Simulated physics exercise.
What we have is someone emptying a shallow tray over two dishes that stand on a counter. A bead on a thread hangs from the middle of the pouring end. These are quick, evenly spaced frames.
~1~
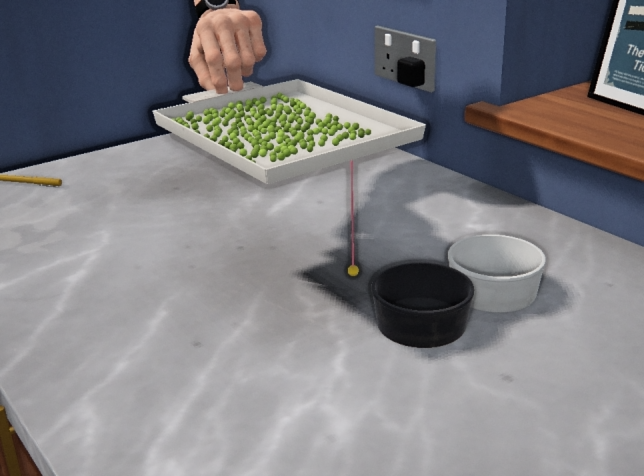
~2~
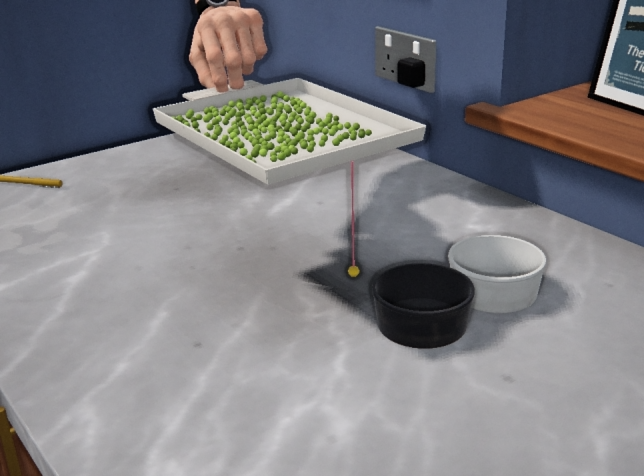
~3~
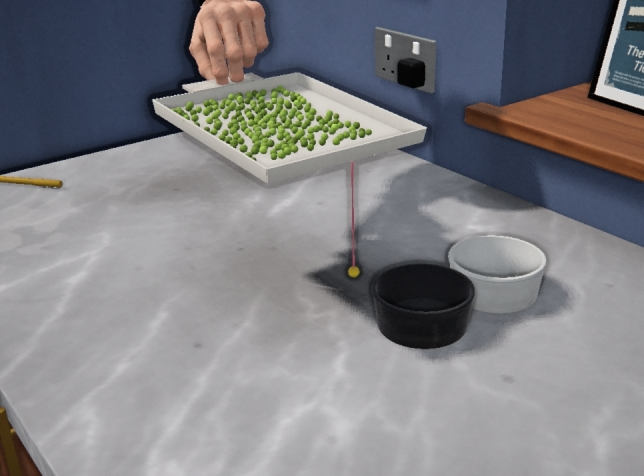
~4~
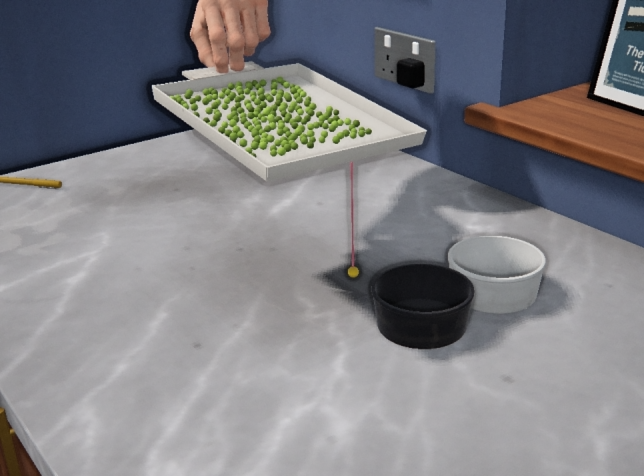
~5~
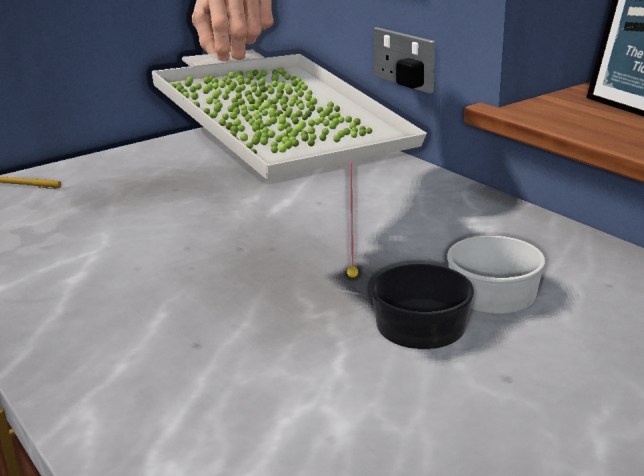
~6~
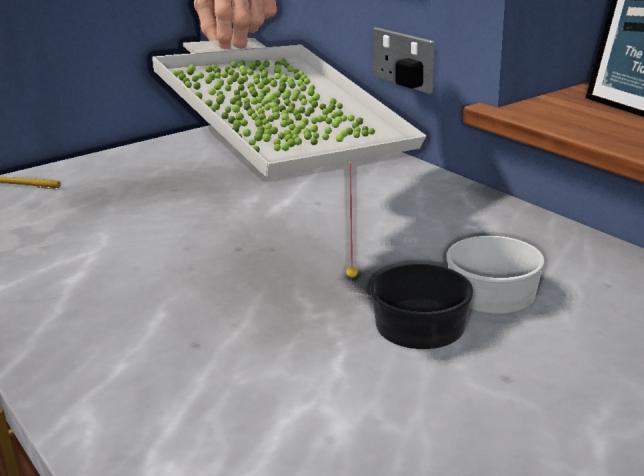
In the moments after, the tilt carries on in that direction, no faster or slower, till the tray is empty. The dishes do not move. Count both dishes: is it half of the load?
They take the larger part between them.
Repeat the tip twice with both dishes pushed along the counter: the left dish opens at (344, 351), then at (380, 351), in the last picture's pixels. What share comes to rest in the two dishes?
The first gives 20 %, the second 10 %.
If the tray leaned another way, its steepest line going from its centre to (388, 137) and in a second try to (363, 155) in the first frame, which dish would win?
First the dish on the left, then the left-hand dish.
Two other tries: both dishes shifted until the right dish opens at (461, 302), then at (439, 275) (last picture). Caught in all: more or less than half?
First the smaller part, then the larger part.
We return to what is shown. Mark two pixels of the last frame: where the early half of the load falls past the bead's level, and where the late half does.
The first part at (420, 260); the rest at (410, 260).
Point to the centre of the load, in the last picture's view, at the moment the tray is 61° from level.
At about (373, 131).
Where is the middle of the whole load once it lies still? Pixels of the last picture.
Close to (426, 312).
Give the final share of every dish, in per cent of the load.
About: Left dish 70, right dish 0 per cent.
Soon after the last picture, tray tipped steeply; nearly all on the tray; a small part in the left dish; a stray few in the right dish; a stray few in the air.
A little later, tray tipped past a quarter turn; about half on the tray; about a quarter in the left dish; a stray few in the right dish; a small part outside both; about a third in the air.
Later still, tray tipped past a quarter turn; about two thirds in the left dish; a stray few in the right dish; about a quarter outside both.
At rest, tray tipped past a quarter turn; about two thirds in the left dish; a stray few in the right dish; about a quarter outside both.
